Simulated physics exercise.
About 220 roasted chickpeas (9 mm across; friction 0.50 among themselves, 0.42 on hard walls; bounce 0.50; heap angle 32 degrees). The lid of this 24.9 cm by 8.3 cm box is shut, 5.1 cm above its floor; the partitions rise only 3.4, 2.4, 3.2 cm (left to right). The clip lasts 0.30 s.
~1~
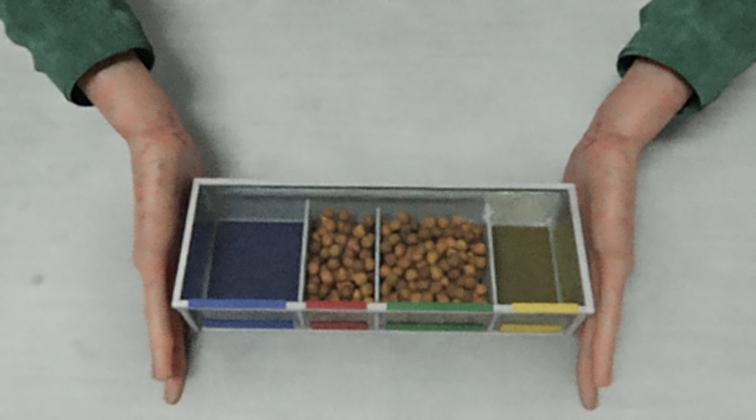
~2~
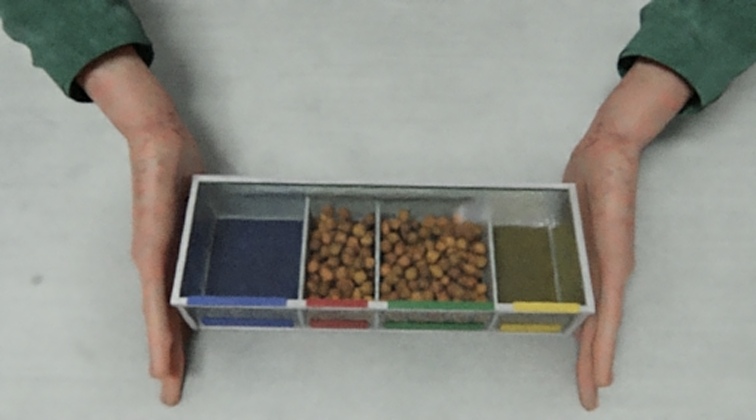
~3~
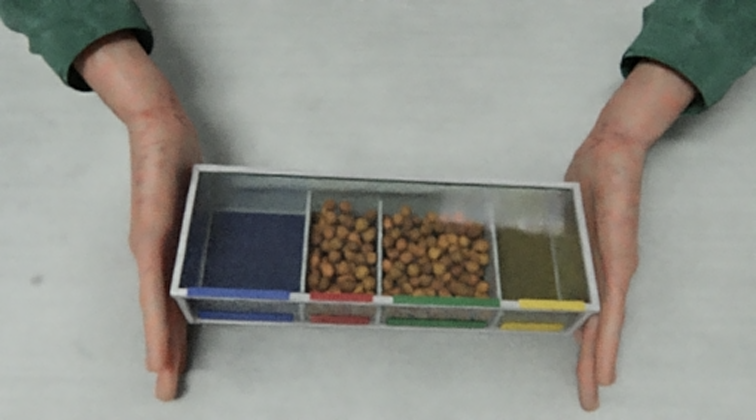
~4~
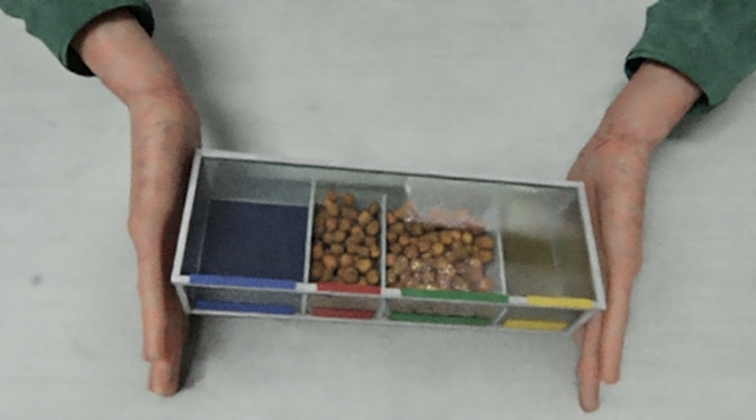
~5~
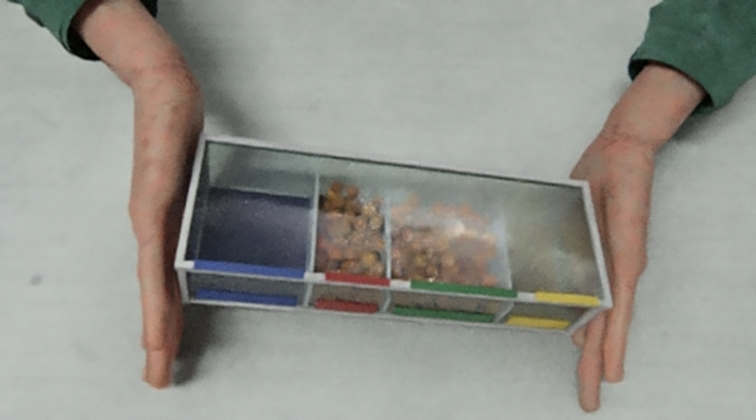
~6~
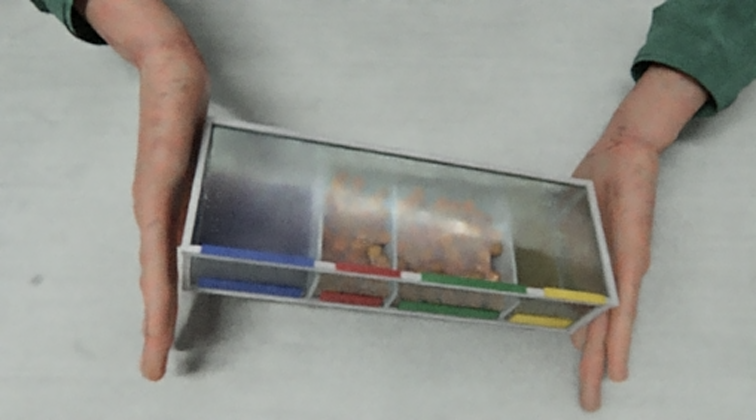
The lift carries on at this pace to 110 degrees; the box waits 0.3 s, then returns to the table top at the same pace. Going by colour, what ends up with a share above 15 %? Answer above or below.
Red compartment: Below; blue compartment: Below; green compartment: Above; yellow compartment: Above.
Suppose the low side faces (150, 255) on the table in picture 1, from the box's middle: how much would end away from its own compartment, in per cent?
Some 70 per cent.
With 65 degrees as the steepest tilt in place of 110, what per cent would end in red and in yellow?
In that case red 35, yellow 5.
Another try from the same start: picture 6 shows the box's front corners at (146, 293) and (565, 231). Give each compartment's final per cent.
Red 65; blue 25; green 10; yellow 0.
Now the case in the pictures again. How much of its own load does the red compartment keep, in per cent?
About 0 per cent.
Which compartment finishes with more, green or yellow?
The green compartment.
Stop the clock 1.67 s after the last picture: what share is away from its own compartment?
Roughly 65 per cent.
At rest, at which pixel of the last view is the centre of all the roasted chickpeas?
Around (475, 251).
Then, 1.67 s after the last picture, tilt 110 degrees; green 65 %, yellow 35 %.
Then, 2.79 s after the last picture, tilt 55 degrees; green 65 %, yellow 35 %.
Then, 3.87 s after the last picture, tilt 0 degrees; green 60 %, yellow 40 %.
In the end, red 0 %, blue 0 %, green 60 %, yellow 40 %.
